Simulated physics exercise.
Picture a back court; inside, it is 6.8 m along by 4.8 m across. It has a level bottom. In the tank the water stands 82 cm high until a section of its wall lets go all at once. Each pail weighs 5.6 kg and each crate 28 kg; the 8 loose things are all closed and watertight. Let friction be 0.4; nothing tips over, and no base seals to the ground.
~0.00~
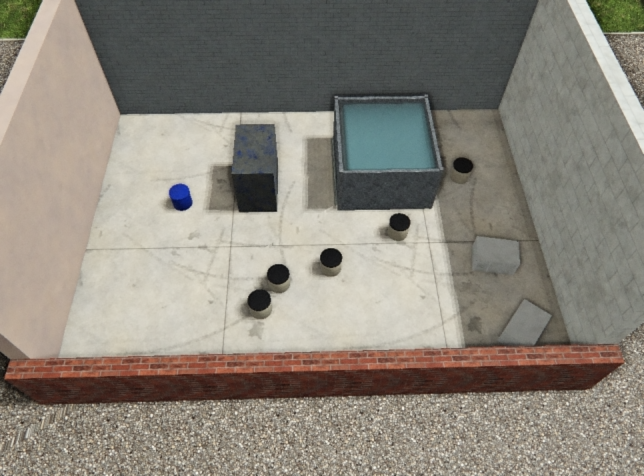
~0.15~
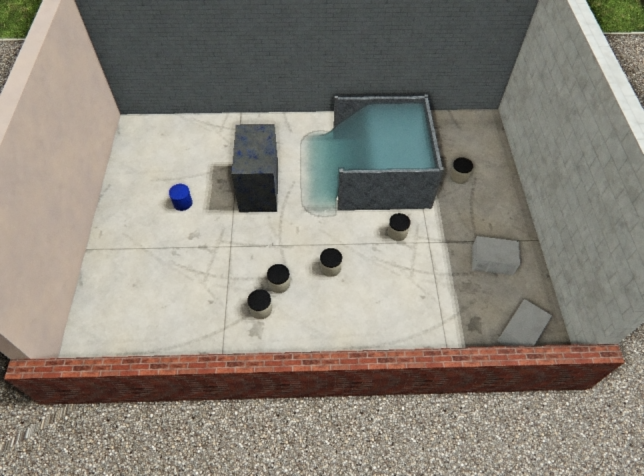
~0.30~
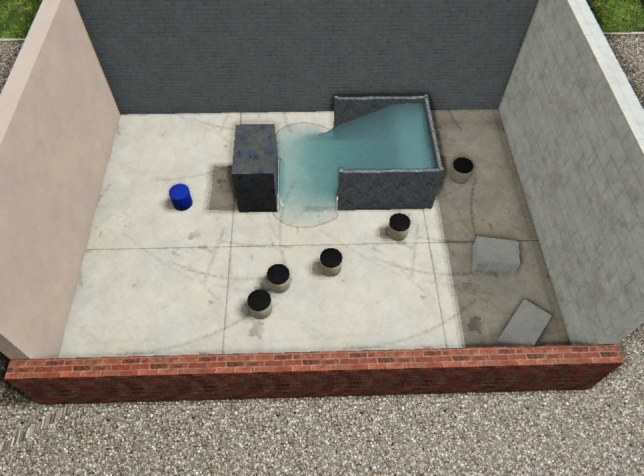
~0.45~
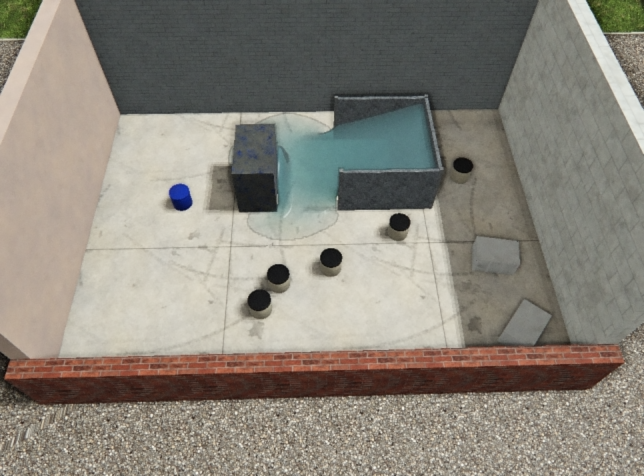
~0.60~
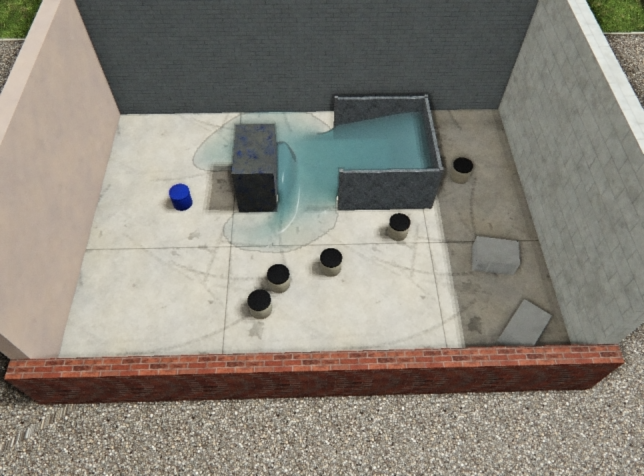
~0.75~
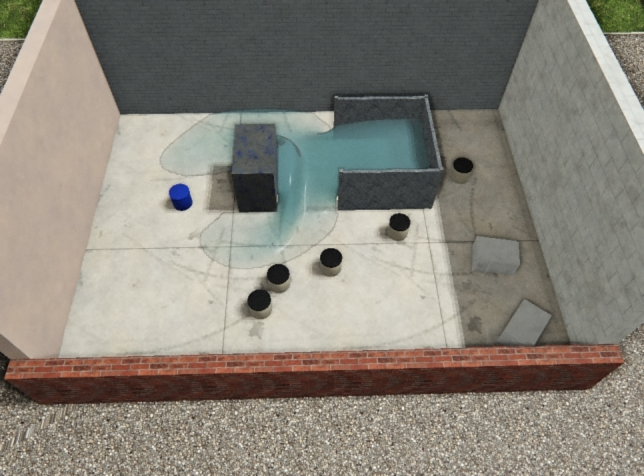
Water pours left from a walled tank and spreads around a dark block in a courtyard.
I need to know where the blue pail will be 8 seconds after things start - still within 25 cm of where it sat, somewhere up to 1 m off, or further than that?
The move is moderate.
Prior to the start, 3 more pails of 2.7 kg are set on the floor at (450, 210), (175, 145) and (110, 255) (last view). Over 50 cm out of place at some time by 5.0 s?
Listed order gives within the limit, above the limit, above the limit.
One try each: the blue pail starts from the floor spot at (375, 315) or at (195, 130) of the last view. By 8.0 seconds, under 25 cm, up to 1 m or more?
From the first spot it goes a long way, and from the second it goes a long way.
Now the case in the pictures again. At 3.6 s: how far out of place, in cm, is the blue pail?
I'd guess some 5 cm by then.
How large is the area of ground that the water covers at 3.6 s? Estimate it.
About 26 m2 is covered.
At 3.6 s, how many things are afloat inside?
The count is 2.
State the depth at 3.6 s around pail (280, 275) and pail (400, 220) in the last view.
Some 7 cm at the first, some 0 cm at the second.
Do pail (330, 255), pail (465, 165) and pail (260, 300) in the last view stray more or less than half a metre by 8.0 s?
Beyond the limit, then within the limit, then beyond the limit.
After 1.6 s the blue pail is near (179, 192), 0.0 m from its start, aground; 0 afloat.
After 3.6 s the blue pail is near (181, 192), 0.0 m from its start, aground; 2 afloat.
After 5.6 s the blue pail is near (190, 200), 0.3 m from its start, aground; 2 afloat.
After 8.0 s the blue pail is near (158, 221), 0.6 m from its start, aground; 3 afloat.
